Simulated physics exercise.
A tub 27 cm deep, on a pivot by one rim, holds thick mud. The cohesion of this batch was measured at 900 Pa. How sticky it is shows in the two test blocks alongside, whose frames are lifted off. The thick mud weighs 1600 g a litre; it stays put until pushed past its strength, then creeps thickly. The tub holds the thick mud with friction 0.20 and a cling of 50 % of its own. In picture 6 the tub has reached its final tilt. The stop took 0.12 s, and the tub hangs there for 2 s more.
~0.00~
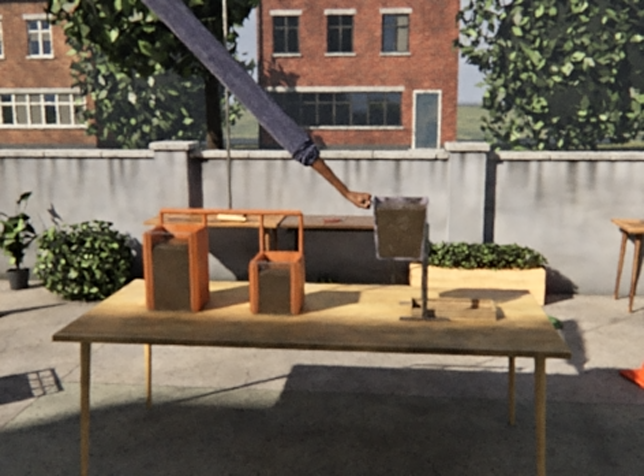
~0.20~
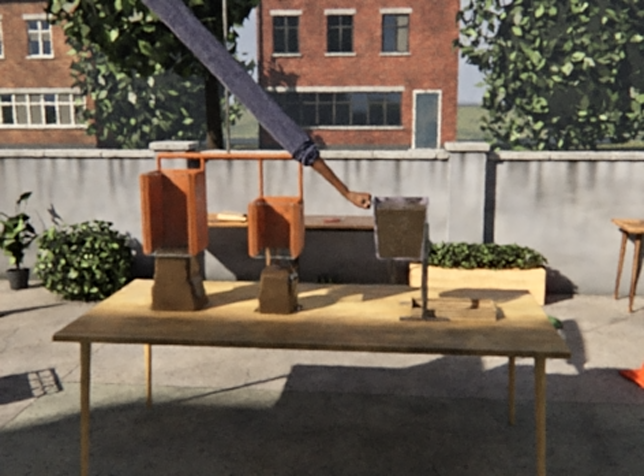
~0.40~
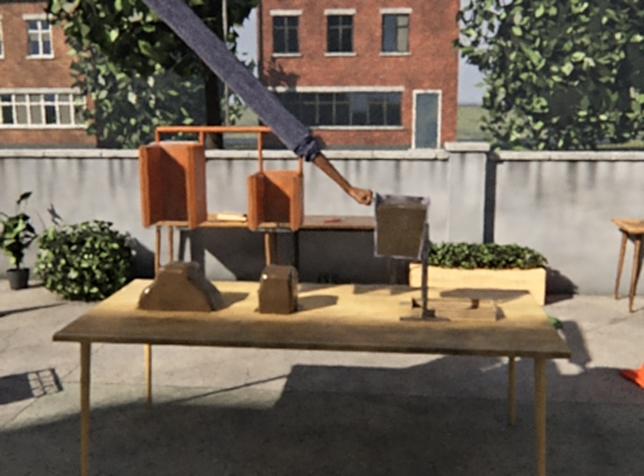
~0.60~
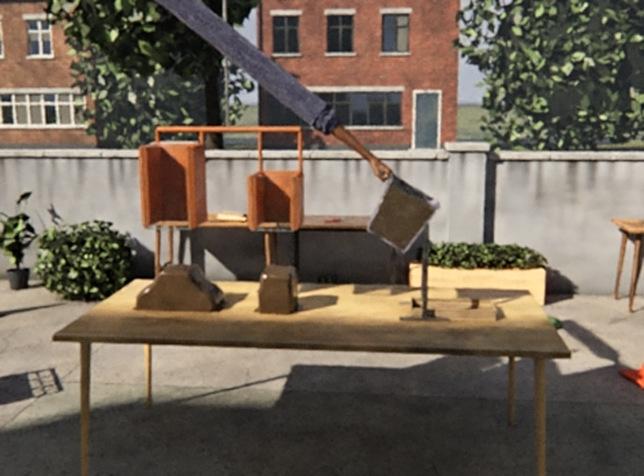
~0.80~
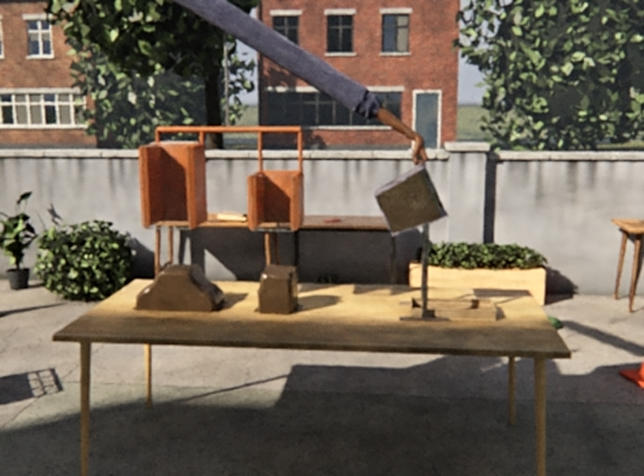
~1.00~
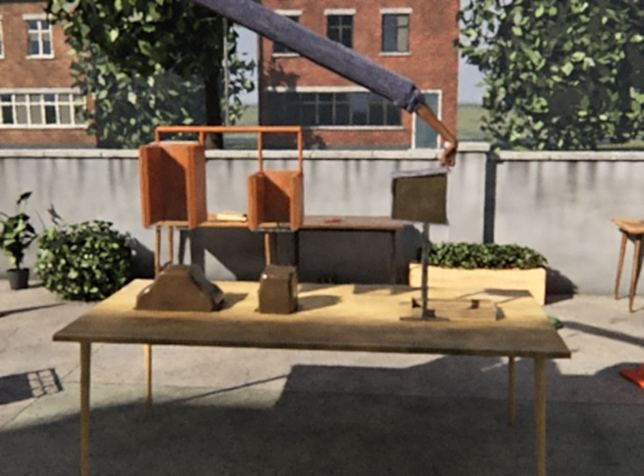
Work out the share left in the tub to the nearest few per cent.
The share left in the tub is near 64 %.
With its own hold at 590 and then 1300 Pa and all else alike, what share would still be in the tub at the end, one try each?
In that order: 45 %, 100 %.
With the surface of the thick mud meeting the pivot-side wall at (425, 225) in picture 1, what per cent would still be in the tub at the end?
It would be near 100 %.
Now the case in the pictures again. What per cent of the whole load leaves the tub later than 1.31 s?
Near 18 %.
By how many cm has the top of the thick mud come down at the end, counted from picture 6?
About 6 cm.
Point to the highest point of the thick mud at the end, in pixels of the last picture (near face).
Around (422, 191).
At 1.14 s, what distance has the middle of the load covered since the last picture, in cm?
About 3 cm.
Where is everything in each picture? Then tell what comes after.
Handle-side rim at (374, 202), tilt 0 degrees; highest point of the thick mud at (406, 209); test blocks 34 cm, 22 cm high (left to right), in the first picture.
Handle-side rim at (374, 202), tilt 0 degrees; highest point of the thick mud at (406, 209); test blocks 30 cm, 21 cm high (left to right), in the second picture.
Handle-side rim at (376, 199), tilt 4 degrees; highest point of the thick mud at (379, 206); test blocks 22 cm, 21 cm high (left to right), in the third picture.
Handle-side rim at (393, 179), tilt 30 degrees; highest point of the thick mud at (394, 188); test blocks 21 cm, 21 cm high (left to right), in the fourth picture.
Handle-side rim at (426, 168), tilt 65 degrees; highest point of the thick mud at (421, 174); test blocks 21 cm, 21 cm high (left to right), in the fifth picture.
Handle-side rim at (451, 173), tilt 89 degrees; highest point of the thick mud at (444, 178); test blocks 21 cm, 21 cm high (left to right), in the sixth picture.
By 1.14 s, the tub is at 89 degrees and holds 97 %.
By 1.31 s, the tub is at 89 degrees and holds 82 %.
By 1.48 s, the tub is at 89 degrees and holds 71 %.
By 1.65 s, the tub is at 89 degrees and holds 64 %.
By 3.00 s, at the end, the tub is at 89 degrees and holds 64 %.
